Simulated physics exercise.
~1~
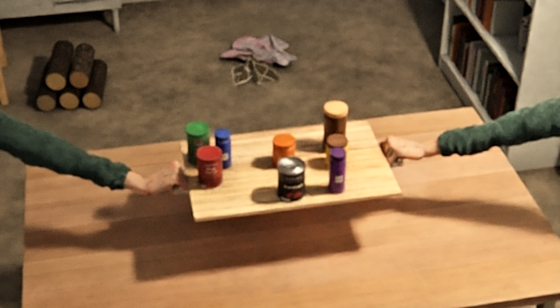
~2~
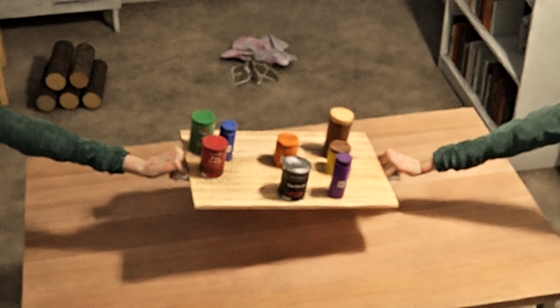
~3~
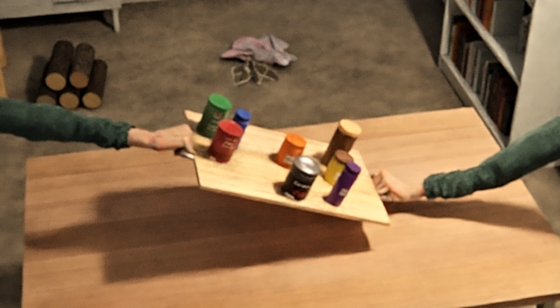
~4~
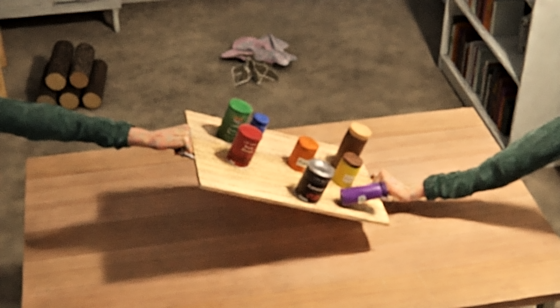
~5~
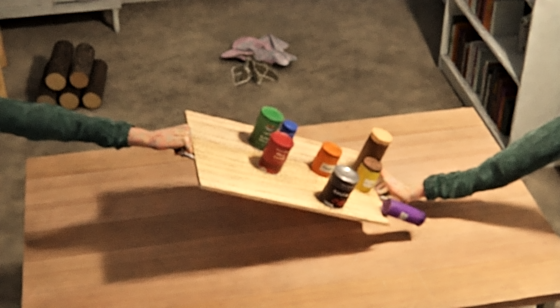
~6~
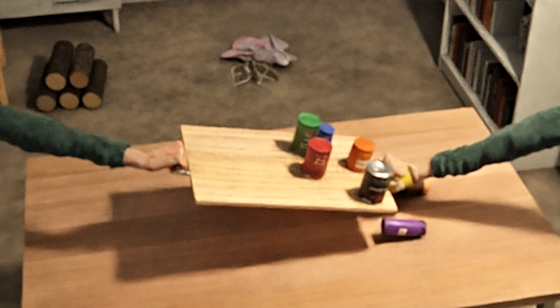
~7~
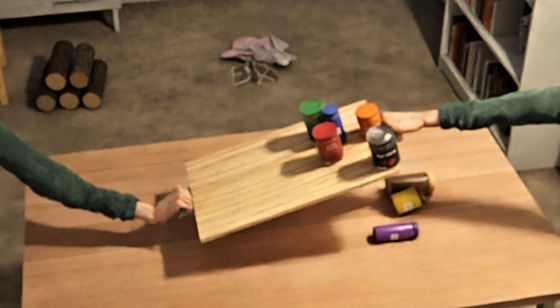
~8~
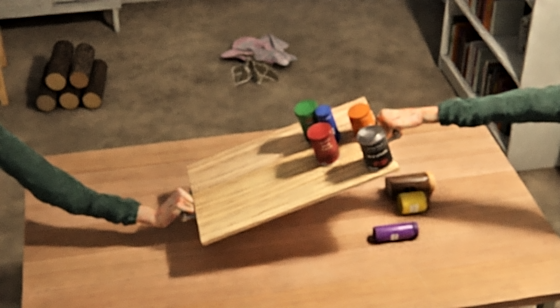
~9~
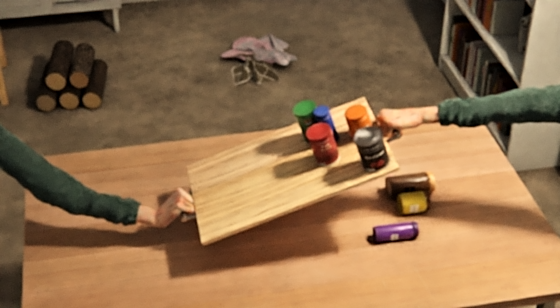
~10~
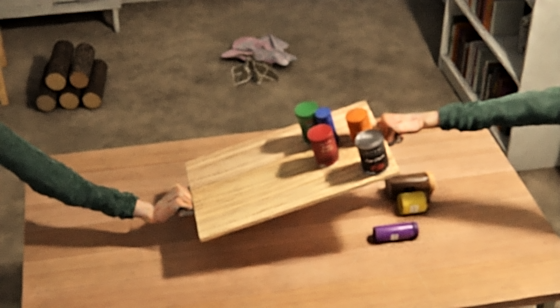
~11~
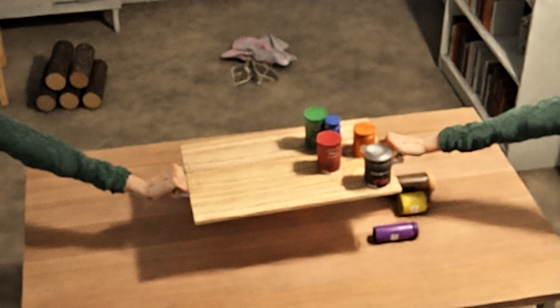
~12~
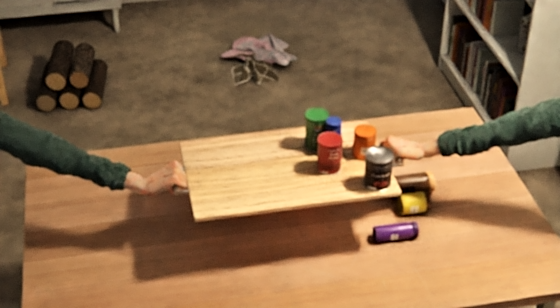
A wooden tray of eight containers, held by two hands above a table, tips down to the right, and the purple, yellow and brown ones fall onto the table as the rest slide right; it then tilts left and levels with five still standing near its right end.
